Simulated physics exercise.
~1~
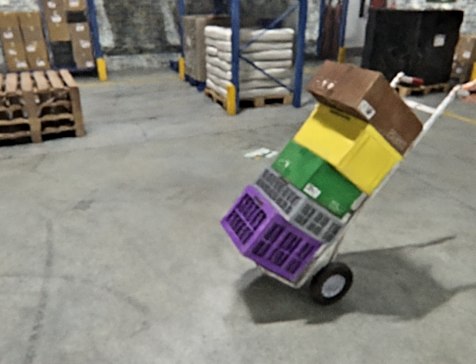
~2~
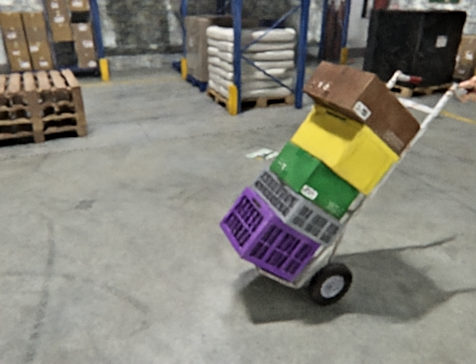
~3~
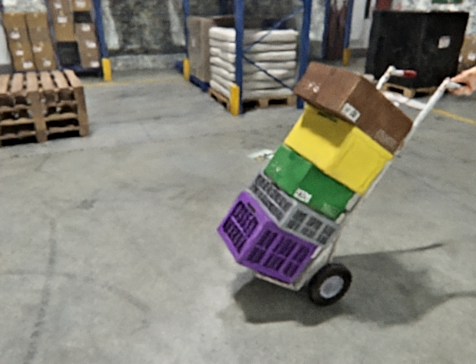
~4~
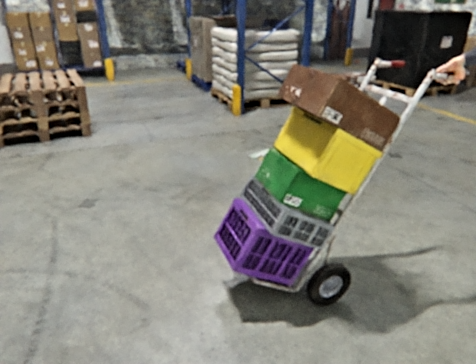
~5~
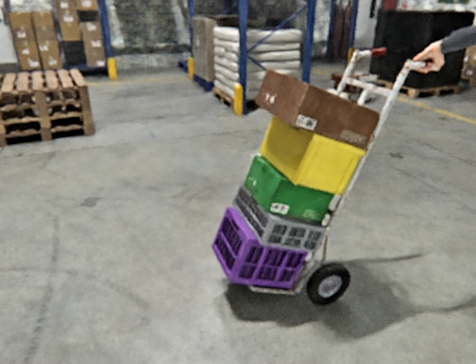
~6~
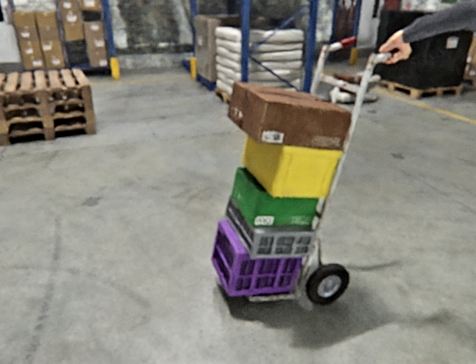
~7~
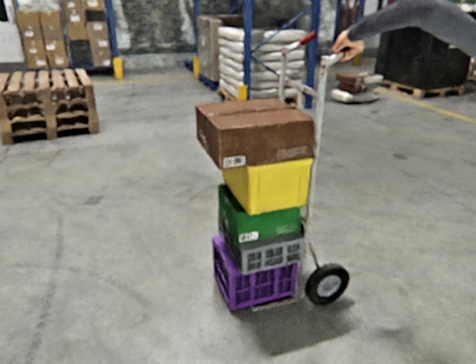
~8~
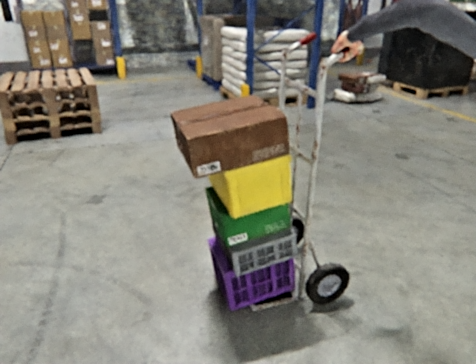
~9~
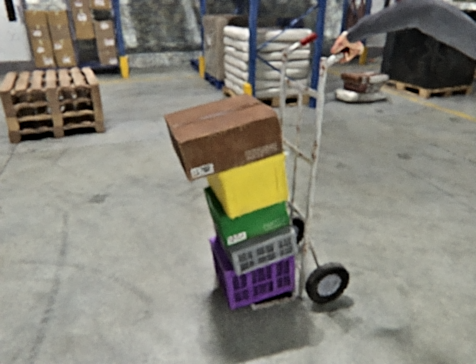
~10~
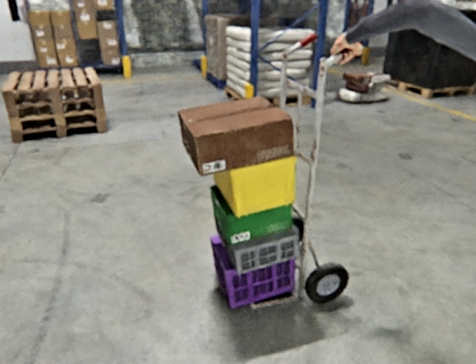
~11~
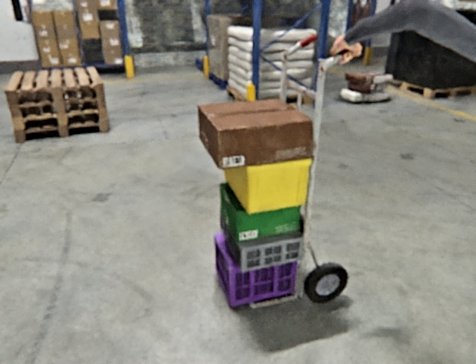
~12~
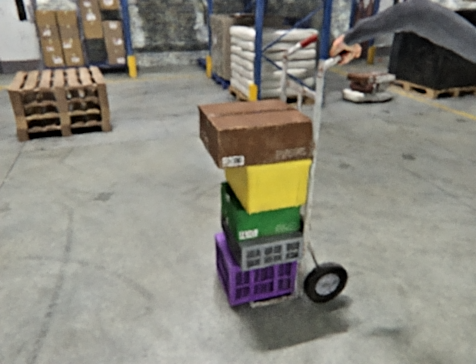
The clip opens on a hand truck tilted back to the right on a warehouse floor, loaded with a purple crate at the bottom, then a grey crate, a green box, a yellow tote and a brown box on top. A hand on the handle swings the truck upright, slowly at first and then faster, until its plate meets the floor. The stack rocks forward to the left, the brown box leaning most noticeably. It then settles back toward the truck. At the end the truck stands upright and still, all five items stacked in place, the hand still holding the handle.
